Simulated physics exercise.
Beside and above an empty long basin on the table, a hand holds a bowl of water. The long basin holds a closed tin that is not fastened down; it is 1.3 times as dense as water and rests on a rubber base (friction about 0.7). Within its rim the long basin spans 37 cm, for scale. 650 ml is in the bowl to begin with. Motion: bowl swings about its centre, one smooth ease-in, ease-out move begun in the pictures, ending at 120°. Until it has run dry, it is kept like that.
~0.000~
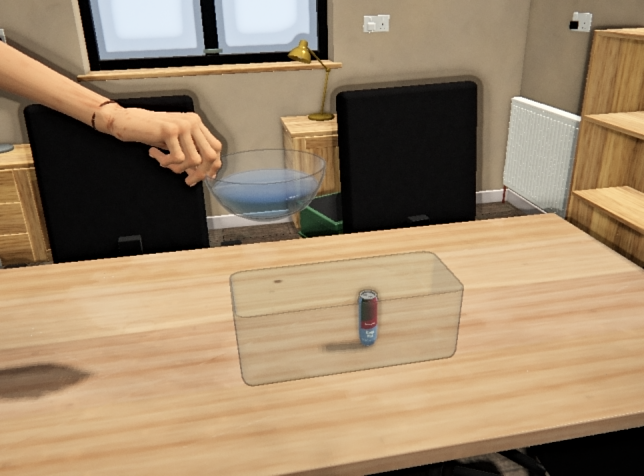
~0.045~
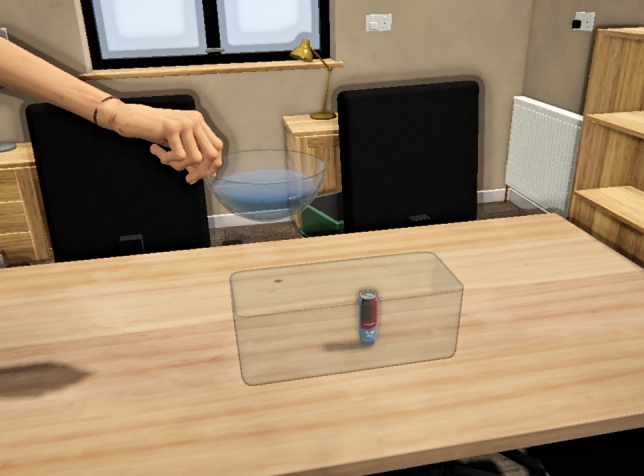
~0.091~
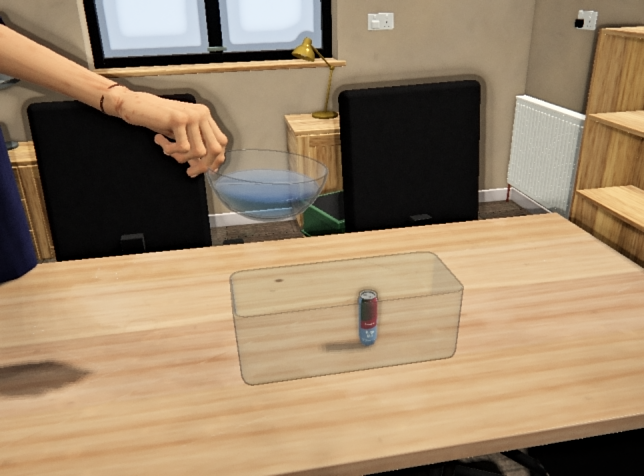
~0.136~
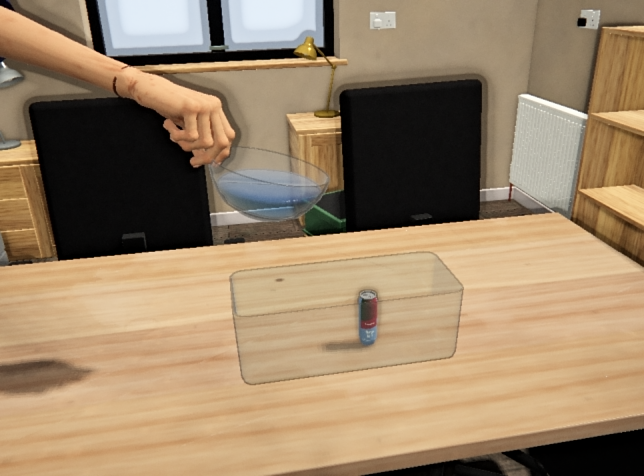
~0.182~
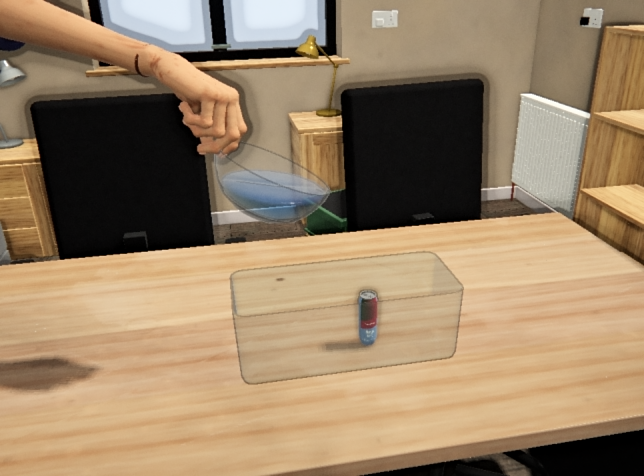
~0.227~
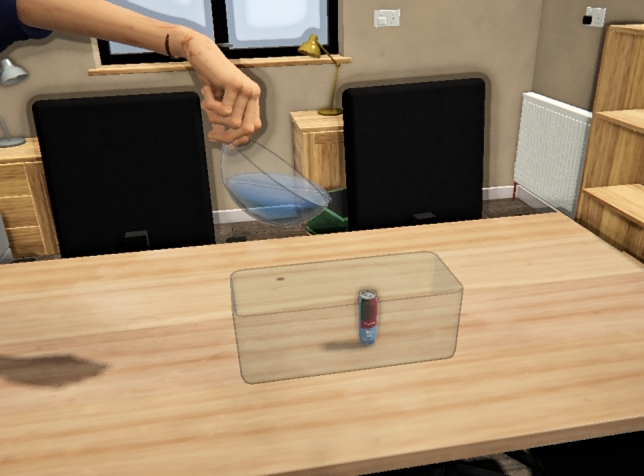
A hand steadily tilts a glass bowl of water rightward beside a clear basin holding a tin.
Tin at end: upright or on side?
It keels over.
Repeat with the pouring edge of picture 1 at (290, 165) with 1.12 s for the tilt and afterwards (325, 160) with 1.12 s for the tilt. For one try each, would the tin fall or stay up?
First it stays on its base; then it stays on its base.
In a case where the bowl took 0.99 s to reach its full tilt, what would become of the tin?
Outcome - the tin stays erect.
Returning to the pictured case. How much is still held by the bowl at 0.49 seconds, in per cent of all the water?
Some 1 % of it is still there.
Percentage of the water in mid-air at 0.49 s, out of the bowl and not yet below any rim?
Some 34 per cent, I reckon.
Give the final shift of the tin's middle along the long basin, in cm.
The middle of the tin ends some 8.5 cm along the basin.
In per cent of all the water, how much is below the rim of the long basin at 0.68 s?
Close to 96 in a hundred.
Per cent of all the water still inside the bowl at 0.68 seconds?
Around 0 percent of it.
Then, 0.49 s in, the tilt is 111° and 1 per cent is still to pour; the tin stands where it began.
Then, 0.68 s in, the tilt is 120° and 0 per cent is still to pour; the tin leans 19°.
Then, 0.87 s in, the tilt is 120° and 0 per cent is still to pour; the tin lies on its side.
Then, 1.09 s in, the tilt is 120° and 0 per cent is still to pour; the tin lies on its side.
Finally, the tin lies on its side.
